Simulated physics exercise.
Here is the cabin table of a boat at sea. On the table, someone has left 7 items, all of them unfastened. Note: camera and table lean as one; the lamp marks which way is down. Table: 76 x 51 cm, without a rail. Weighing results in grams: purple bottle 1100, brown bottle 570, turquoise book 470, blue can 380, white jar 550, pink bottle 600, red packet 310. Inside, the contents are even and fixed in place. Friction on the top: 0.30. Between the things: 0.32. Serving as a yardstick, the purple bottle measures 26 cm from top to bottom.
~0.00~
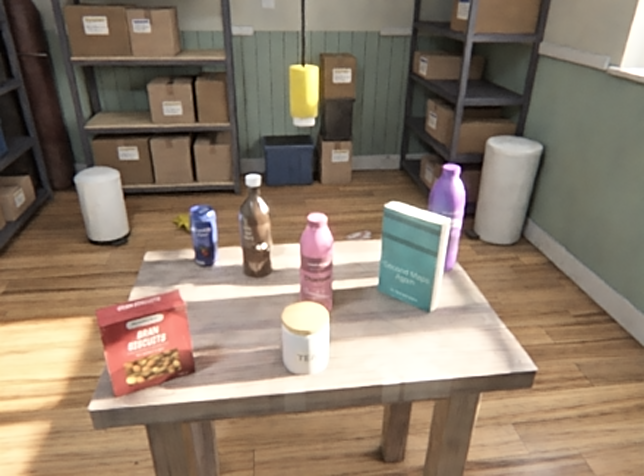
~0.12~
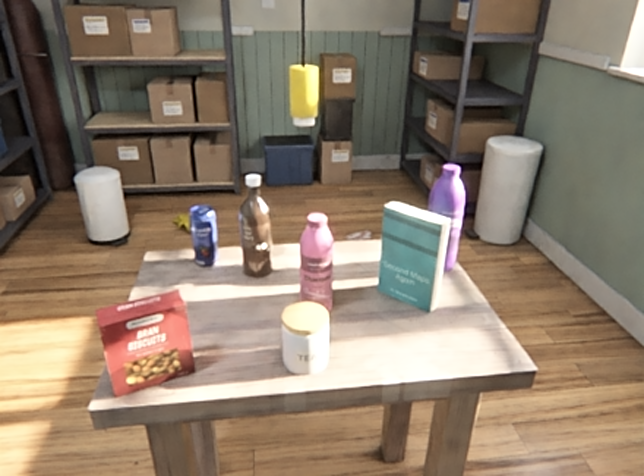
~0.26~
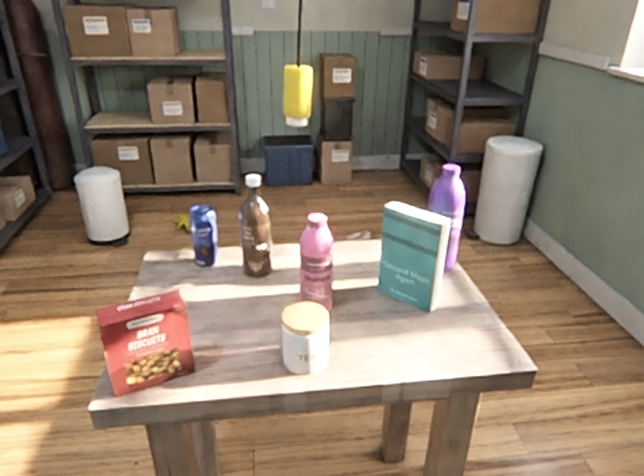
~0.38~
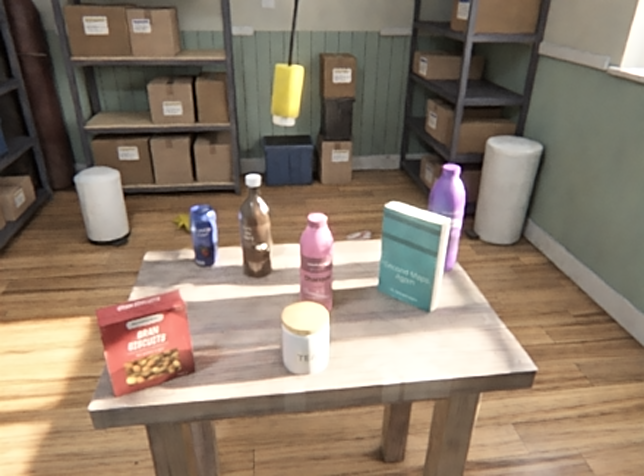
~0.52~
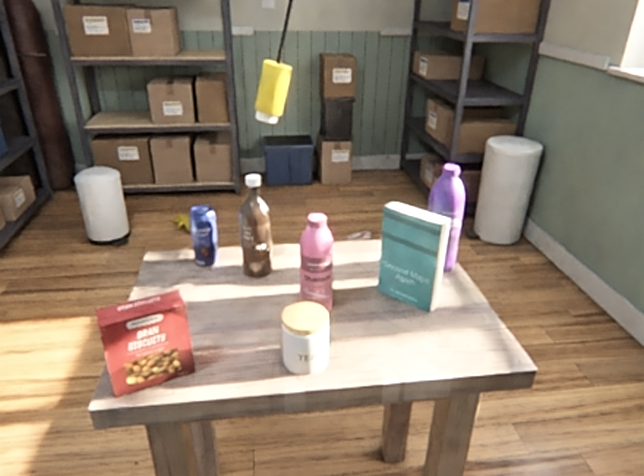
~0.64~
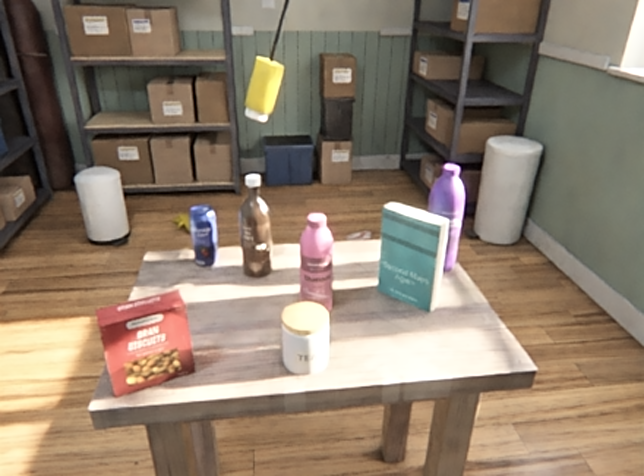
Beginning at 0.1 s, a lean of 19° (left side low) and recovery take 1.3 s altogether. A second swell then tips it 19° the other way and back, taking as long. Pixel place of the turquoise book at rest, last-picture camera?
Roughly (361, 323).
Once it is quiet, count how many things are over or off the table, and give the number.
In all, 1.
By 0.94 s, floor tilted 15°, left side down; turquoise book rocked 51° off its seat near (386, 284); red packet 2 cm from its spot; brown bottle 2 cm from its spot.
By 1.44 s, boat level; turquoise book on its side near (351, 324); white jar 3 cm from its spot; red packet 2 cm from its spot.
When it is over (3.2 s), lying over on the table, turquoise book; the other 6 within 5 cm of the start. In the last view, turquoise book near (361, 323).
